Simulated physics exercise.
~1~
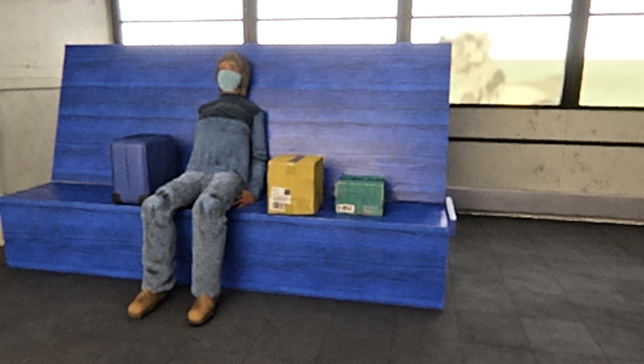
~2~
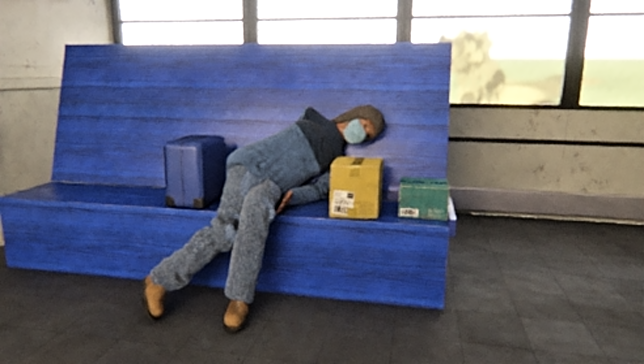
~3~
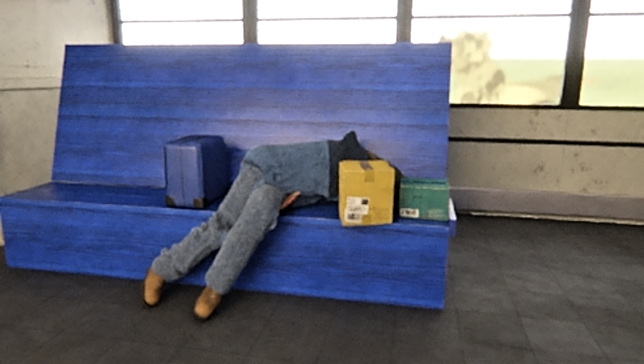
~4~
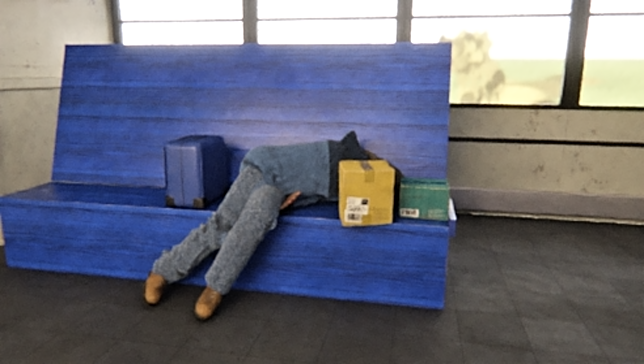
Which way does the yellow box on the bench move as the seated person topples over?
The yellow box moves to the right along the bench, ending up close beside the green box.
A masked person slumps right across a blue bench and ends face down behind boxes.
